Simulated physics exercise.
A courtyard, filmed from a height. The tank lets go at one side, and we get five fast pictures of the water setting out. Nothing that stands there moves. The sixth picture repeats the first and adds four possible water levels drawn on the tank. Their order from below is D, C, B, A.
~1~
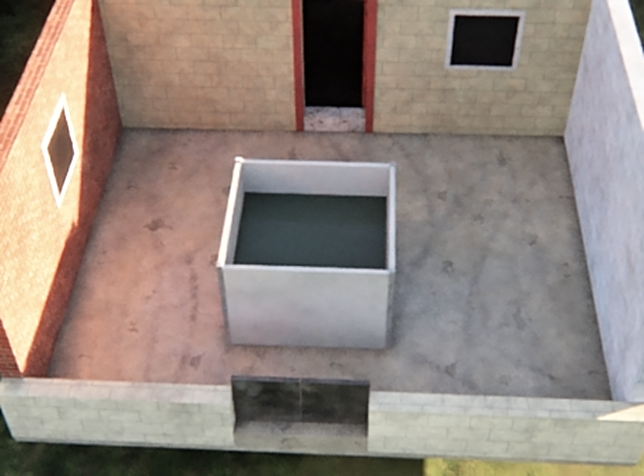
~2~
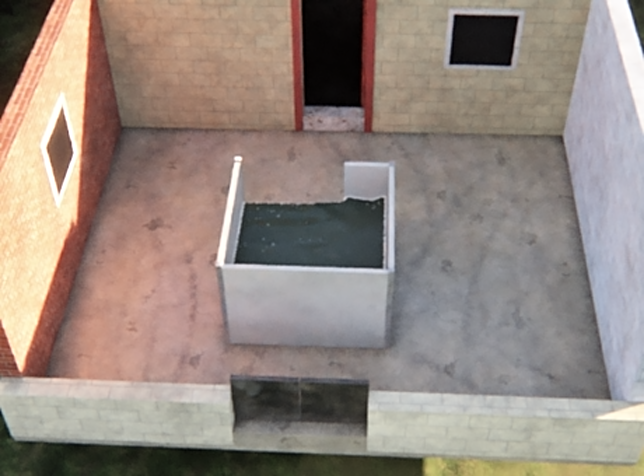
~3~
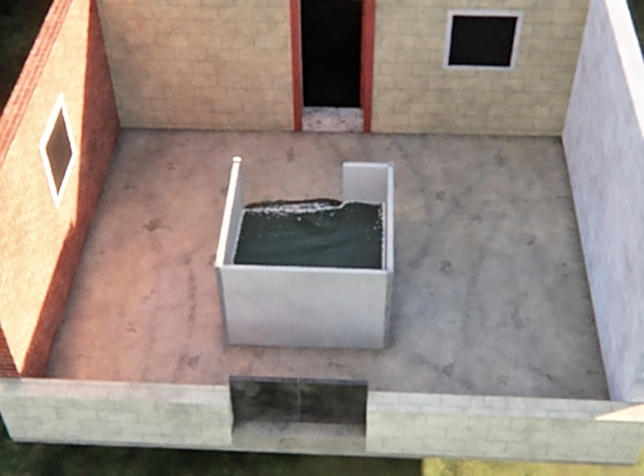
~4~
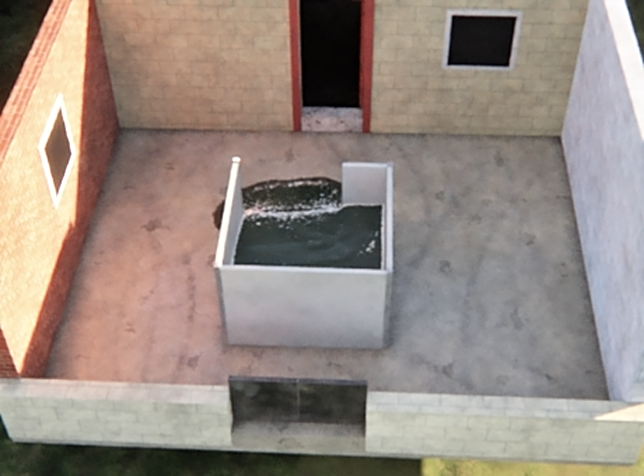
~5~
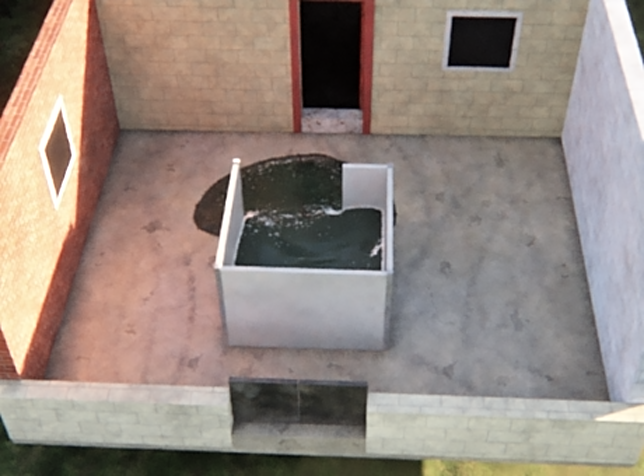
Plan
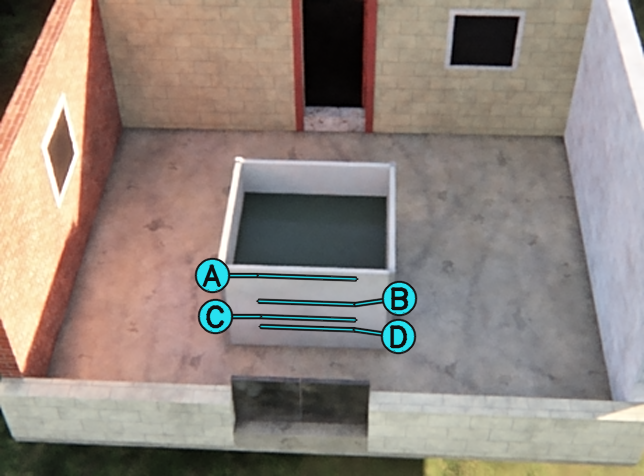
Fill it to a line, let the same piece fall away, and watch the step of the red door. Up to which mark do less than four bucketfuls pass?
Use mark C.
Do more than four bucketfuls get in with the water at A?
Yes, that goes wrong.
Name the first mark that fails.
Mark B.
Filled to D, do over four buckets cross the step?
No, not at all.
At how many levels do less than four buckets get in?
Two.
On the marked copy, A at (306, 277); B at (306, 302); C at (307, 318); D at (307, 328); from the bottom up D, C, B, A.
With A, dozens of bucketfuls pour in.
With B, about 10 bucketfuls get in.
With C, a splash gets over, under a bucket.
With D, nothing gets over.
